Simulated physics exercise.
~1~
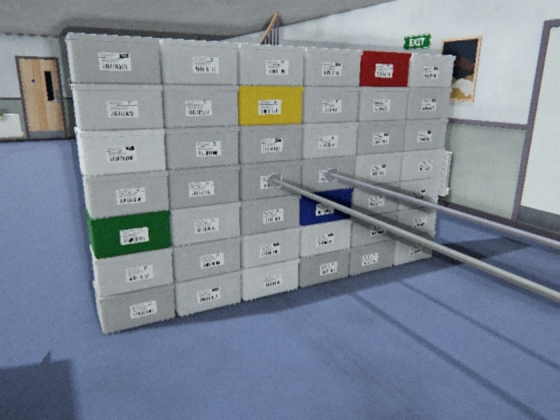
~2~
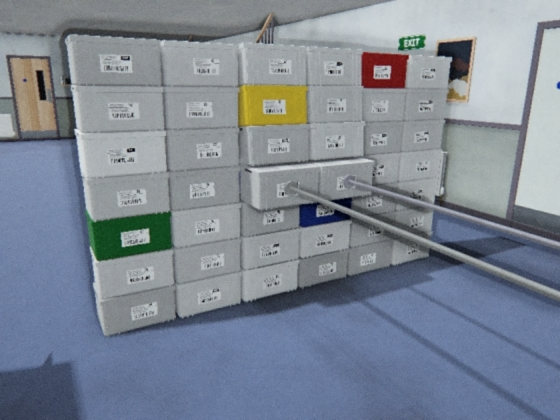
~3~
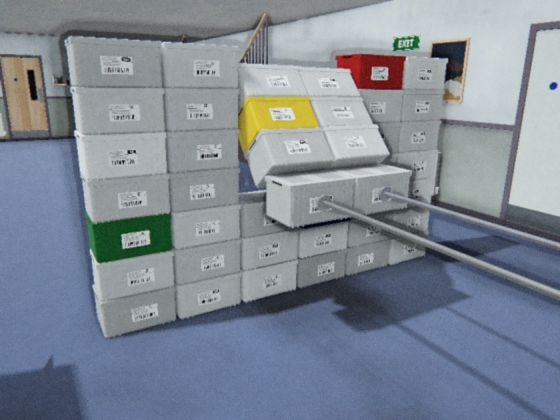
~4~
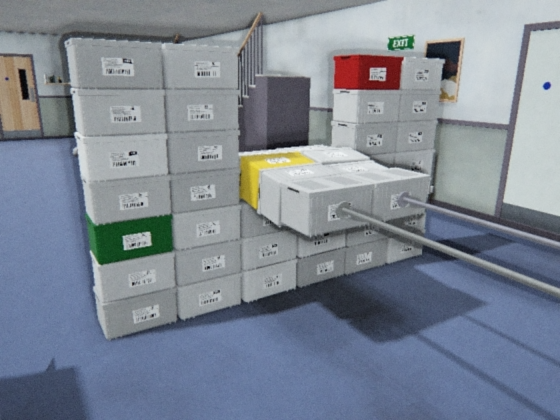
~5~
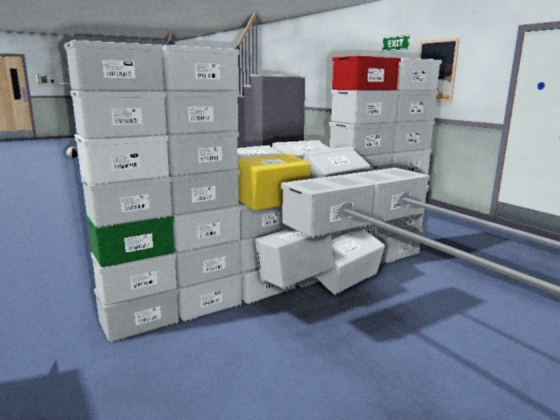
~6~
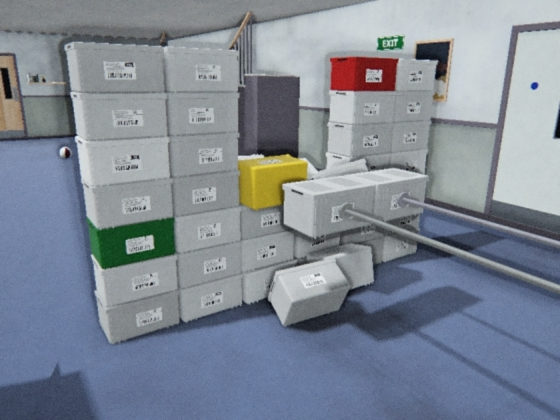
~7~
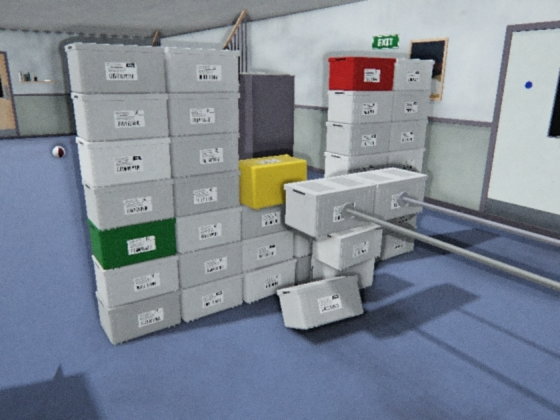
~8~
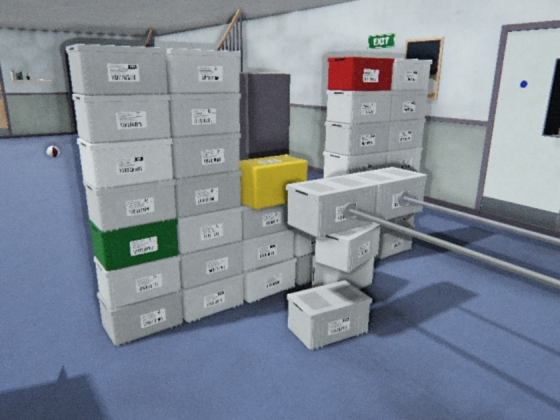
A steel arm pulled two neighbouring boxes out of a tall wall of mostly grey boxes, and those above toppled forward, some tumbling down. The yellow one ended tipped over in the gap, while the red and green ones stayed put.
